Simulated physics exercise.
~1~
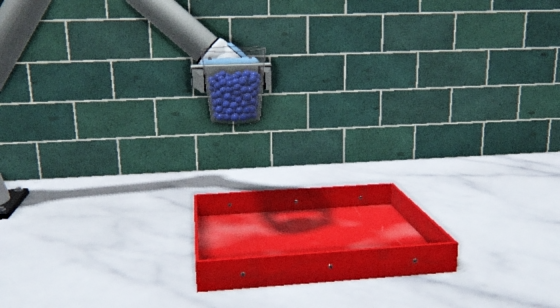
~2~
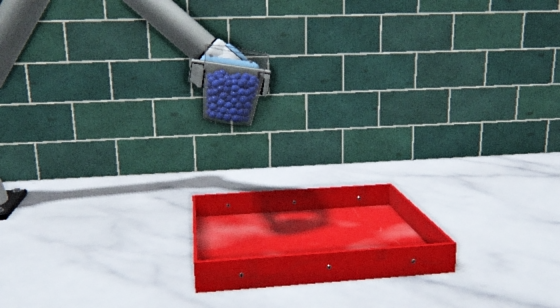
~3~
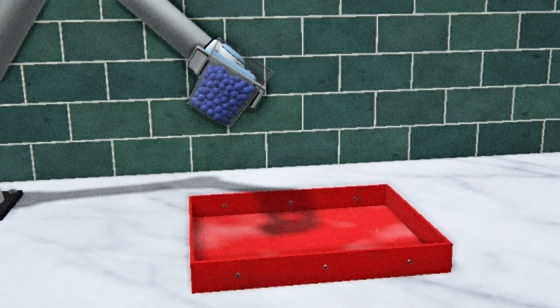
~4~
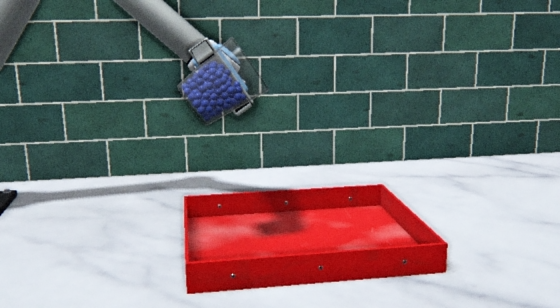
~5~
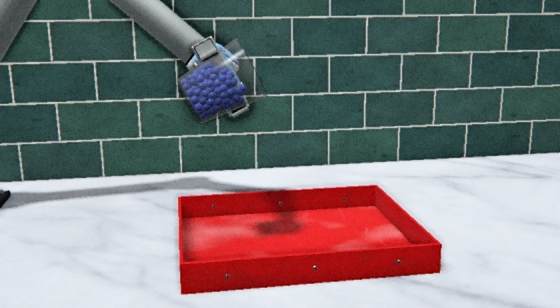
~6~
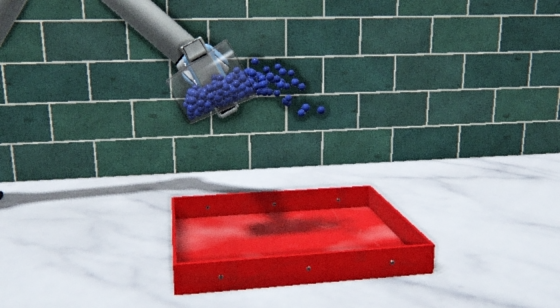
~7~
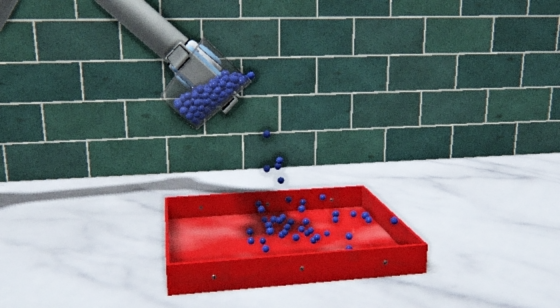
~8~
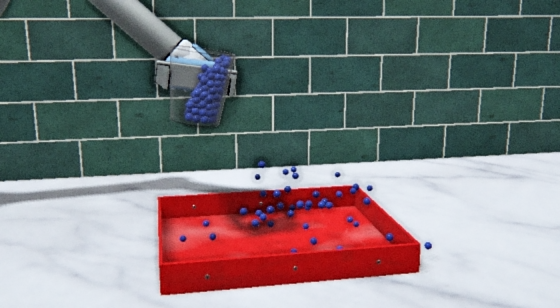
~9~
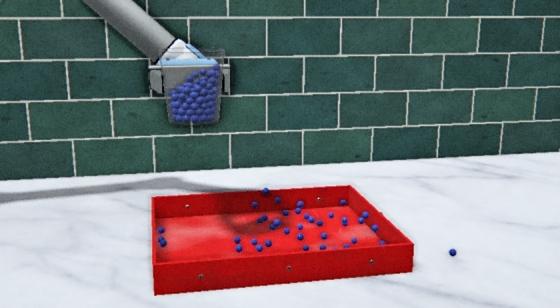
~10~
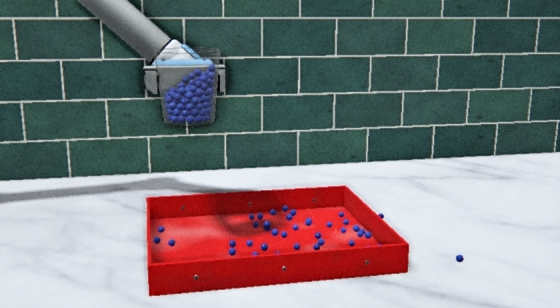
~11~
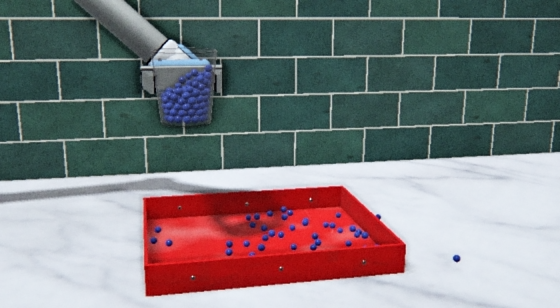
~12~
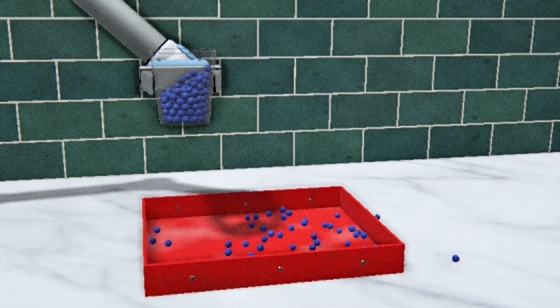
Robot arm tipping a clear cup of blue beads over a red tray, scattering some, then righting it still mostly full.
